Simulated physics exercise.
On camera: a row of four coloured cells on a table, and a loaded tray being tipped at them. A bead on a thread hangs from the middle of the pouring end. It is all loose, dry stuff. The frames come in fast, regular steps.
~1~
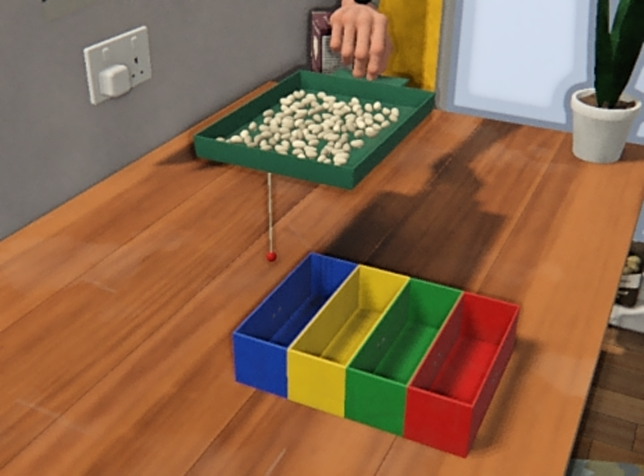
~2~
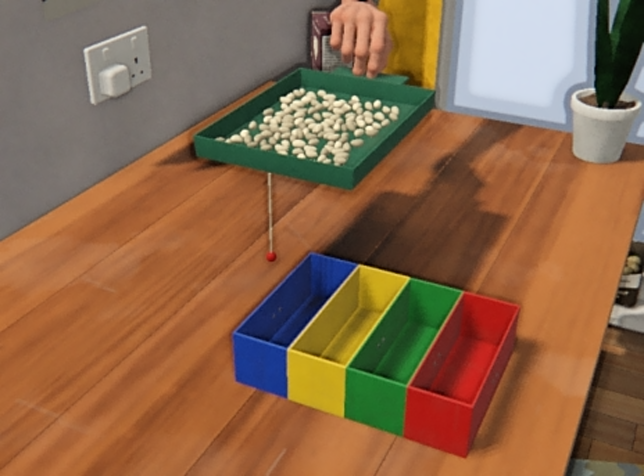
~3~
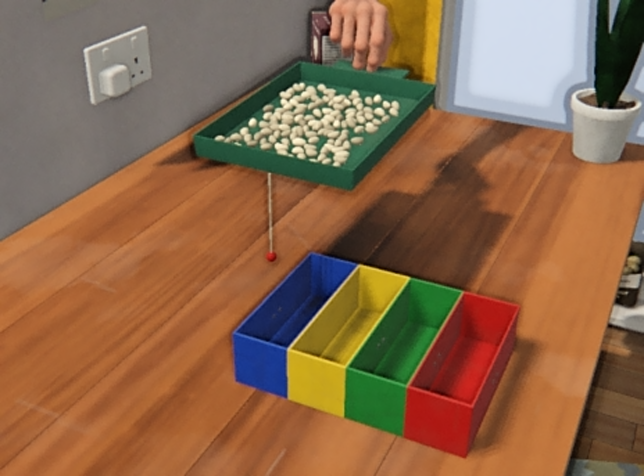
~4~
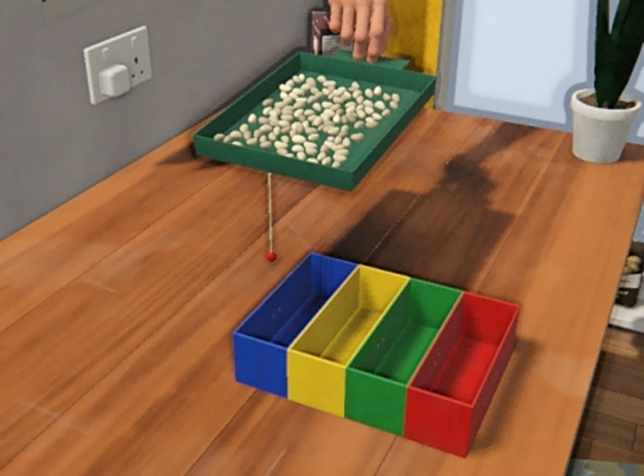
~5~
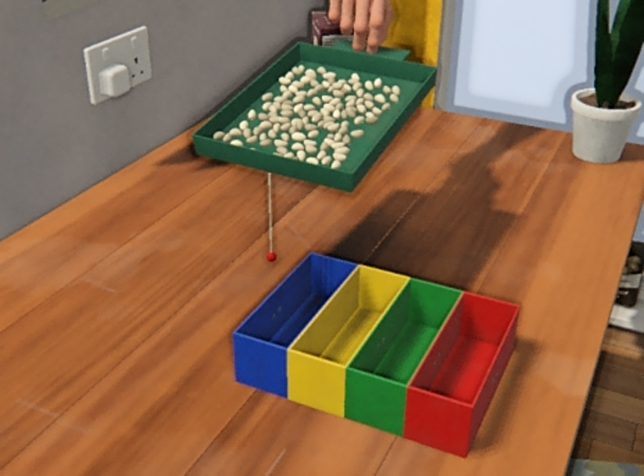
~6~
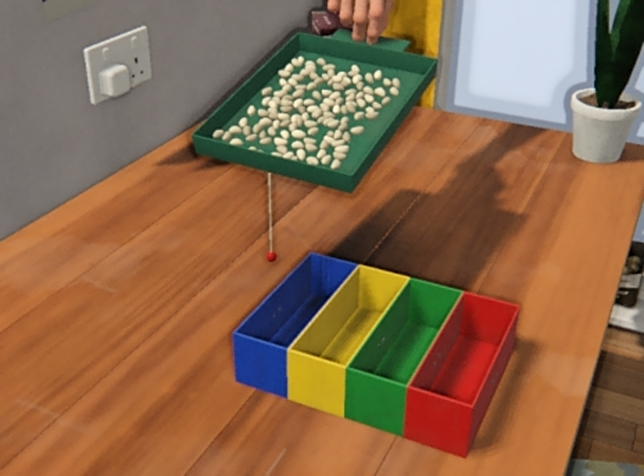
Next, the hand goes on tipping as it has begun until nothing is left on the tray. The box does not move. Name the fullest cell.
Fullest: The blue cell.
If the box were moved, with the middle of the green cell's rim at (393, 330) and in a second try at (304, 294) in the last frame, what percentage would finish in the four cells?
First some 70, then 100 per cent.
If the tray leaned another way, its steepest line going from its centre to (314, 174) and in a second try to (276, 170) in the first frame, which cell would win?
In turn: The blue cell; the cell in blue.
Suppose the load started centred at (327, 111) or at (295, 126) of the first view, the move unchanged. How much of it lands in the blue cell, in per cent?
Near 40 % and 30 %.
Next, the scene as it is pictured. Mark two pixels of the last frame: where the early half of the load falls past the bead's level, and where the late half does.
The first part at (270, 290); the rest at (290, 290).
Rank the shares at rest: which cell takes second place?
Next in line is yellow.
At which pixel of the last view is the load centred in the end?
Close to (278, 358).
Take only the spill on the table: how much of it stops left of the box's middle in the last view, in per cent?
Roughly 100 in a hundred.
Soon after the last picture, tray tipped steeply; all on the tray.
A little later, tray tipped right over; all on the tray.
Later still, tray tipped past a quarter turn; about half in the blue cell; about a quarter in the yellow cell; about a third falling or outside the box.
At rest, tray tipped past a quarter turn; about half in the blue cell; about a quarter in the yellow cell; none in the red cell; none in the green cell; about a third outside the box.
